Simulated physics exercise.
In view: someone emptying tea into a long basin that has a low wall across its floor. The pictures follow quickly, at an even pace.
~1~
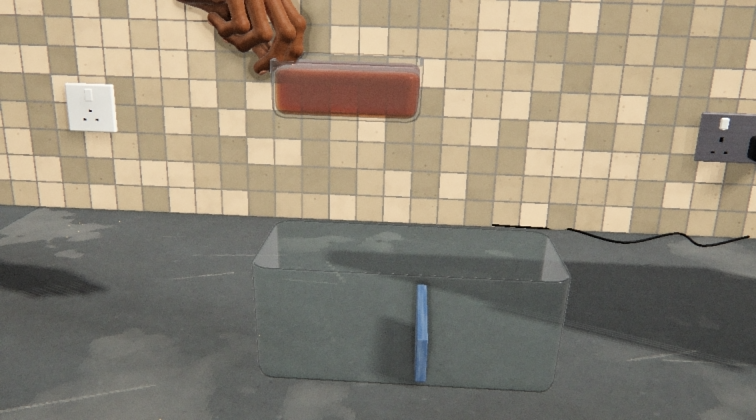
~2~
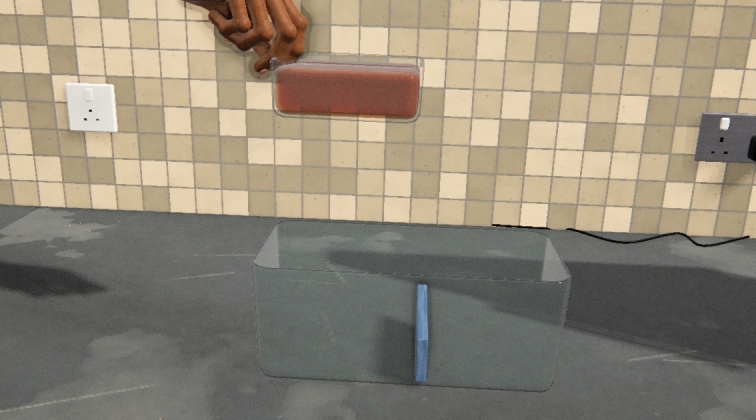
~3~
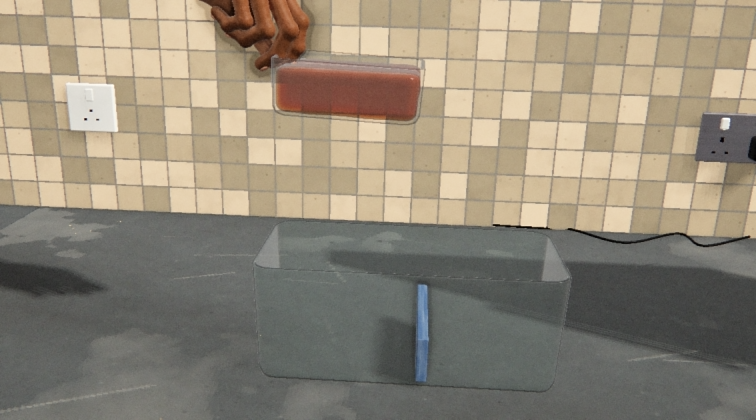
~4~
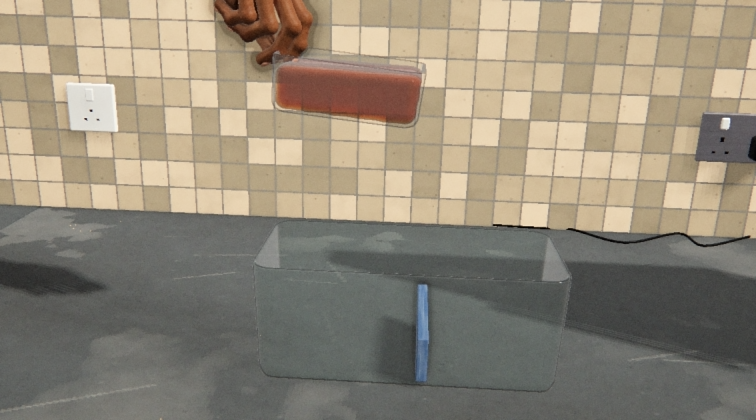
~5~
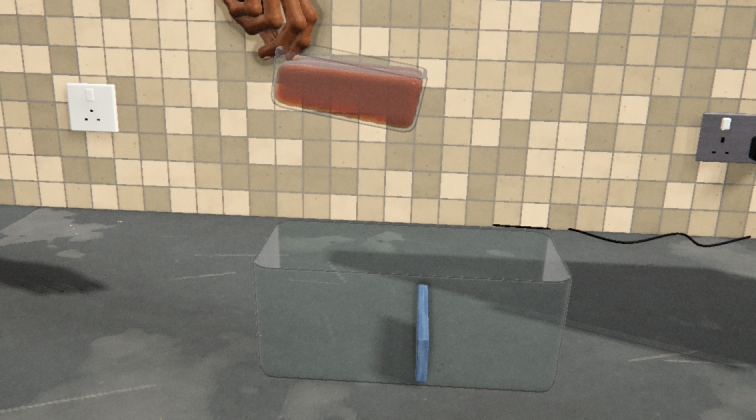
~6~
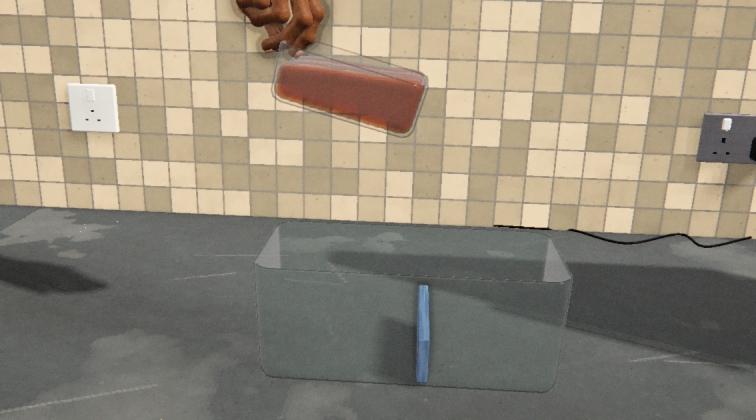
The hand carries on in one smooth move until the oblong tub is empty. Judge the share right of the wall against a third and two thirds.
In the end above two thirds is right of the wall.
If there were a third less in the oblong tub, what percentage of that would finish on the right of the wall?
Roughly 75 in a hundred.
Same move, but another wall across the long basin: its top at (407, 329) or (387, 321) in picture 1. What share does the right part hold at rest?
The first gives 70 %, the second 75 %.
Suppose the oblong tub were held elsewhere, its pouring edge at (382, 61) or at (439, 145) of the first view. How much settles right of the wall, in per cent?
First some 65, then 85 per cent.
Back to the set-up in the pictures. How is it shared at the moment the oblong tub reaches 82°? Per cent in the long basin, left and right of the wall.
Left: 0 %. Right: 25 %.
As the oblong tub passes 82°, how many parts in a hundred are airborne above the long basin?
Near 60 %.
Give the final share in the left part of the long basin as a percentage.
Some 15 per cent.
A moment on, the oblong tub is tipped on its side and 16 per cent is still to pour, 0 is left of the wall and 26 right of it.
Next, the oblong tub is tipped right over and 1 per cent is still to pour, 11 is left of the wall and 75 right of it.
Then the oblong tub is tipped right over and 0 per cent is still to pour, 17 is left of the wall and 75 right of it.
Later the oblong tub is tipped right over and 0 per cent is still to pour, 17 is left of the wall and 75 right of it.
Finally, 17 per cent lies left of the wall, 75 right of it and 8 outside.
